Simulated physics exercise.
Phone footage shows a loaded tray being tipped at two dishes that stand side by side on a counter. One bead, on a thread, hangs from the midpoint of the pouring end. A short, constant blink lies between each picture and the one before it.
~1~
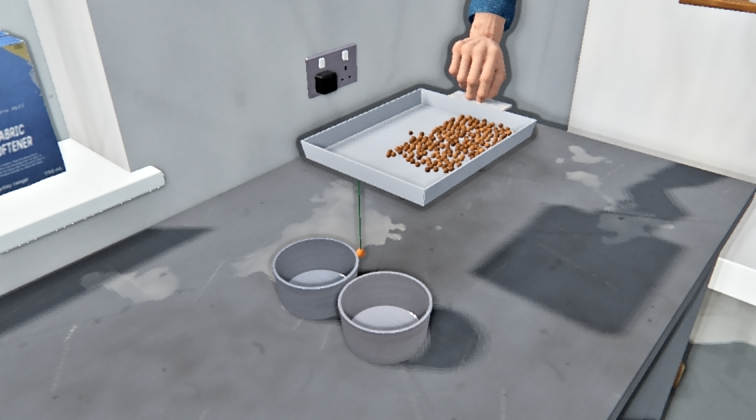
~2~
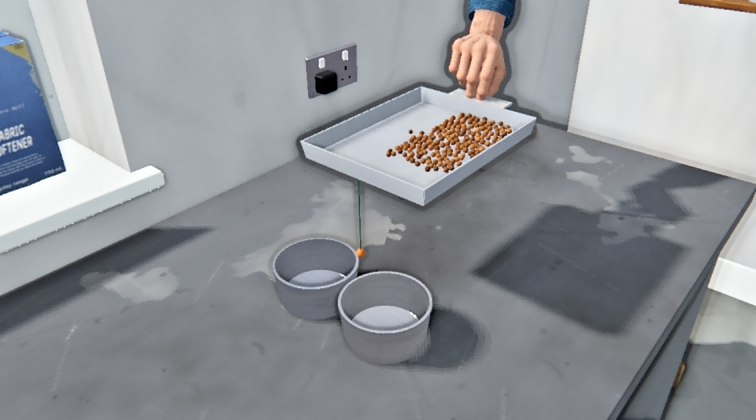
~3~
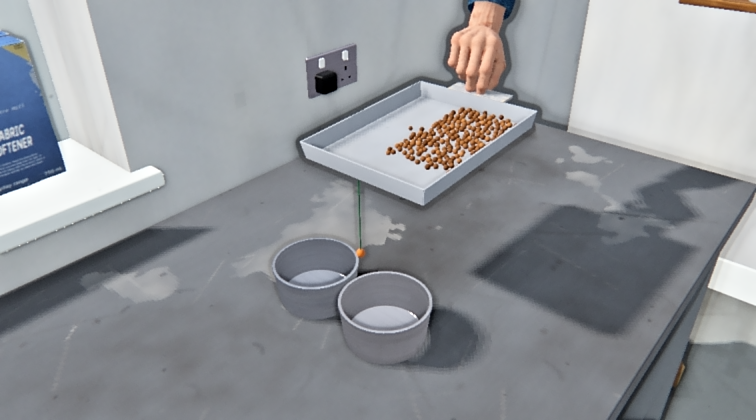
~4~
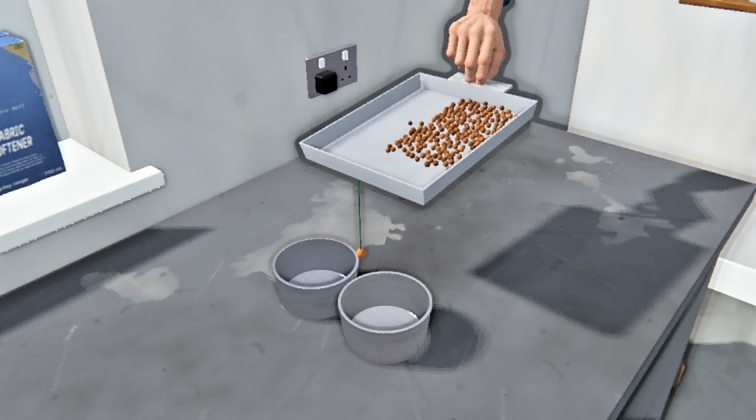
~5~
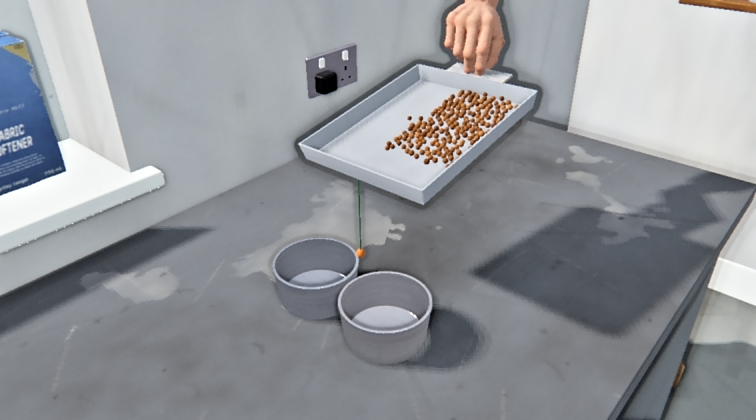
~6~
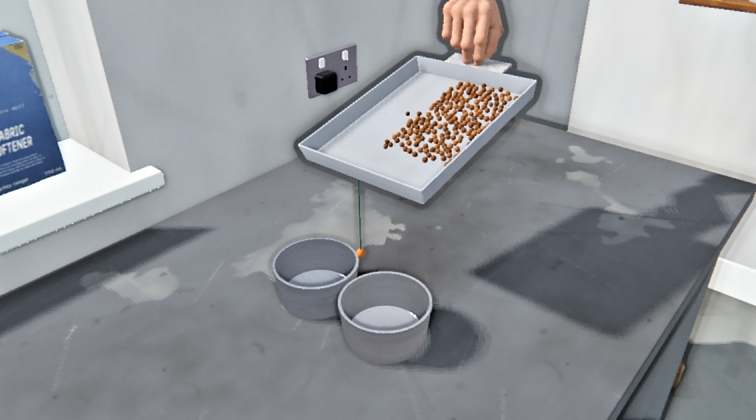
In this clip, a hand holds a gray tray of small brown cereal balls above two round dishes on a counter, then gradually raises the handle end, tilting the tray slightly while the balls stay on it.
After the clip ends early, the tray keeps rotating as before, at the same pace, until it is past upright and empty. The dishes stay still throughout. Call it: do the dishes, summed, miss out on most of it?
No, most of it lands in them.
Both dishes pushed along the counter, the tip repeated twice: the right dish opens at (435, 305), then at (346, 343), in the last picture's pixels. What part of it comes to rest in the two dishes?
Roughly 20% the first time and 20% the second time.
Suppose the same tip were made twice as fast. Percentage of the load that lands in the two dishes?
About 70 %.
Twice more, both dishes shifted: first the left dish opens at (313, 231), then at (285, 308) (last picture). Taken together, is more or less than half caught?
Short of half, then short of half.
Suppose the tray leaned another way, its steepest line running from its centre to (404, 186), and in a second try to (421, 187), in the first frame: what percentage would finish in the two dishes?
First case about 90 percent; second case about 70 percent.
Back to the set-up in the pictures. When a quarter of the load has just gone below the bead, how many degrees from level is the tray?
Close to 105° of tilt at that moment.
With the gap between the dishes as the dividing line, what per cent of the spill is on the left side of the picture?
Looks to be around 90 per cent of the spill.
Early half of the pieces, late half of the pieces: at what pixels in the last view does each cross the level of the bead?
First around (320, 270), afterwards around (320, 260).
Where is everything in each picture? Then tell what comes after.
Corners of the pouring end at (306, 141) and (424, 187), level; middle of the load at (457, 142), cereal balls; left dish at (286, 295); right dish at (355, 338); bead on its thread at (361, 253), in the first picture.
Corners of the pouring end at (305, 141) and (424, 187), level; middle of the load at (457, 141), in the second picture.
Corners of the pouring end at (305, 141) and (423, 187), tipped barely, level across its low end; middle of the load at (457, 136), in the third picture.
Corners of the pouring end at (304, 142) and (422, 187), tipped a little, level across its low end; middle of the load at (457, 130), in the fourth picture.
Corners of the pouring end at (303, 143) and (421, 187), tipped a little, level across its low end; middle of the load at (456, 124), in the fifth picture.
Corners of the pouring end at (302, 144) and (420, 188), tipped a little, level across its low end; middle of the load at (455, 119); left dish at (286, 295); right dish at (355, 338), in the sixth picture.
Soon after the last picture, tray tipped steeply; nearly all on the tray; a stray few in the left dish; a stray few in the air.
A little later, tray tipped right over; most on the tray; a stray few in the left dish; a small part in the air.
Later still, tray tipped past a quarter turn; about a quarter in the right dish; about two thirds in the left dish; about a quarter outside both.
At rest, tray tipped past a quarter turn; about a quarter in the right dish; about two thirds in the left dish; about a quarter outside both.
